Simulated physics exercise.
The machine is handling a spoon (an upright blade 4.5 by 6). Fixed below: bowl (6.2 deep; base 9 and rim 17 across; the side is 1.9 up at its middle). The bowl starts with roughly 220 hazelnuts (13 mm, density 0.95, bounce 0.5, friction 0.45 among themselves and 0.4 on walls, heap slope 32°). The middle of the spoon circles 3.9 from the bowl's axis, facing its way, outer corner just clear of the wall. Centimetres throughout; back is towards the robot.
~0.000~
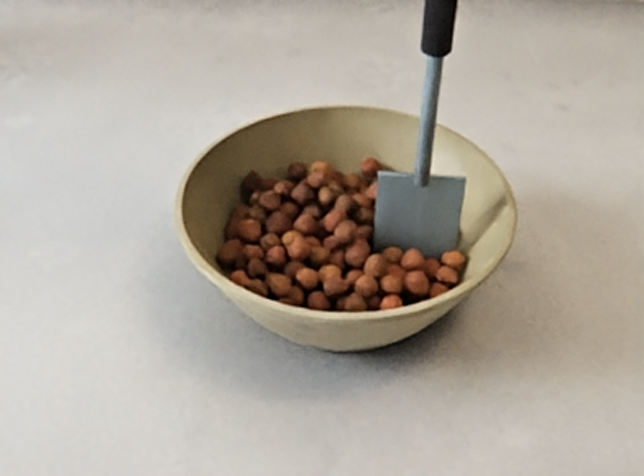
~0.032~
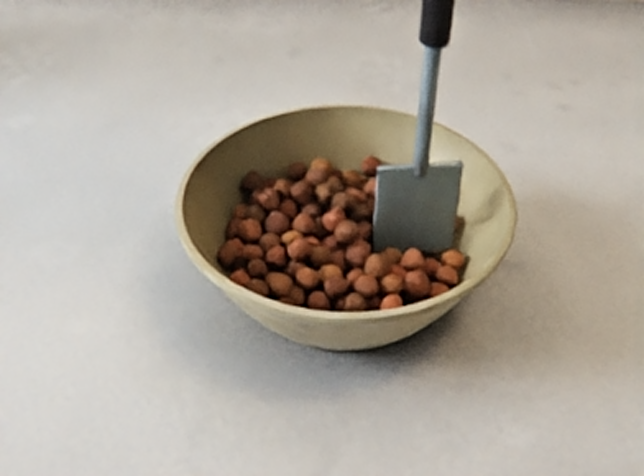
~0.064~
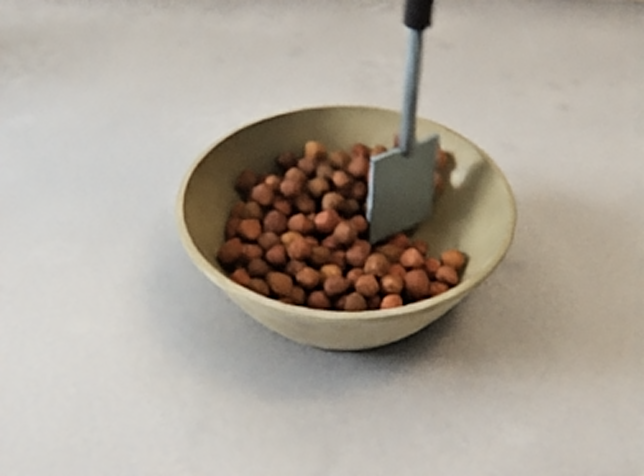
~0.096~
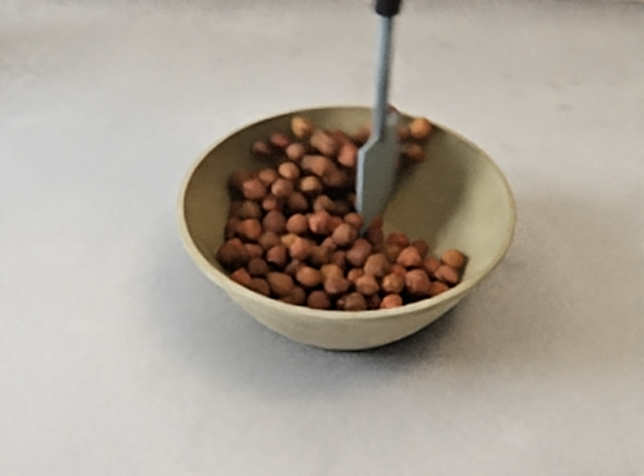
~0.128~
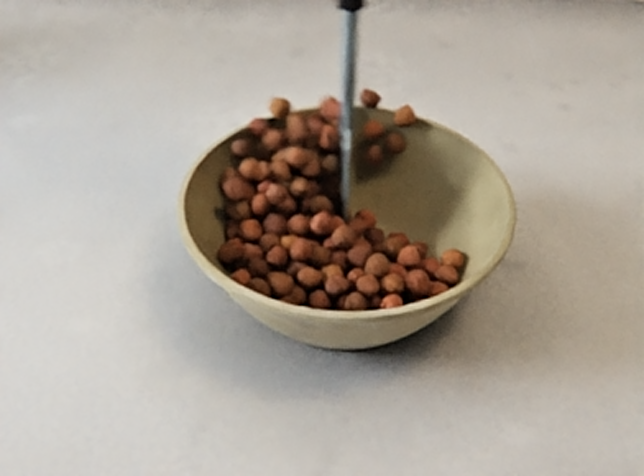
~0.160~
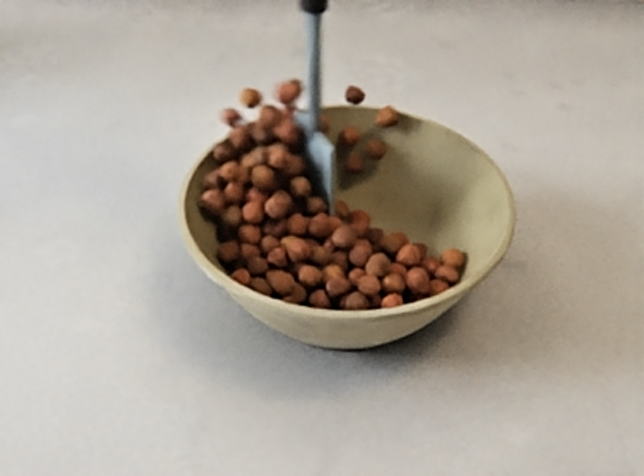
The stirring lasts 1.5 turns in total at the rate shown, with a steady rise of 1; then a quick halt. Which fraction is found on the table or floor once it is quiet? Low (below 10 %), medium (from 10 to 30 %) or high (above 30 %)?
Share on the table or floor: High (above 30 %).
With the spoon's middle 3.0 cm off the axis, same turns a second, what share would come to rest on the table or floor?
Then about 20 per cent.
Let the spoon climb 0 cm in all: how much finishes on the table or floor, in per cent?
About 45 per cent.
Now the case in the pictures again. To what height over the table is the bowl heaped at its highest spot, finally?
Roughly 5.5 cm.
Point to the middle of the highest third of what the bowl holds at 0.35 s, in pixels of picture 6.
Near (399, 264).
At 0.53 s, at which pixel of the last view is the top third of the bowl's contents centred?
At about (346, 162).
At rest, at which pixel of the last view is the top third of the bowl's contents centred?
At about (291, 267).
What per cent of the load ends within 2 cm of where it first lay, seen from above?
Roughly 5 per cent.
After 0.35 s, 282° round, highest piece 10 above the table; 183 in the bowl, 17 on the table or floor, 24 in flight or on the tool.
After 0.53 s, 82° round, highest piece 9 above the table; 149 in the bowl, 65 on the table or floor, 10 in flight or on the tool.
After 0.82 s, 180° round, highest piece 6 above the table; 137 in the bowl, 87 on the table or floor.
After 1.52 s, 180° round, highest piece 5 above the table; 137 in the bowl, 87 on the table or floor.
In the end, 137 in the bowl, 87 on the table or floor. That is 39 % on the table or floor.
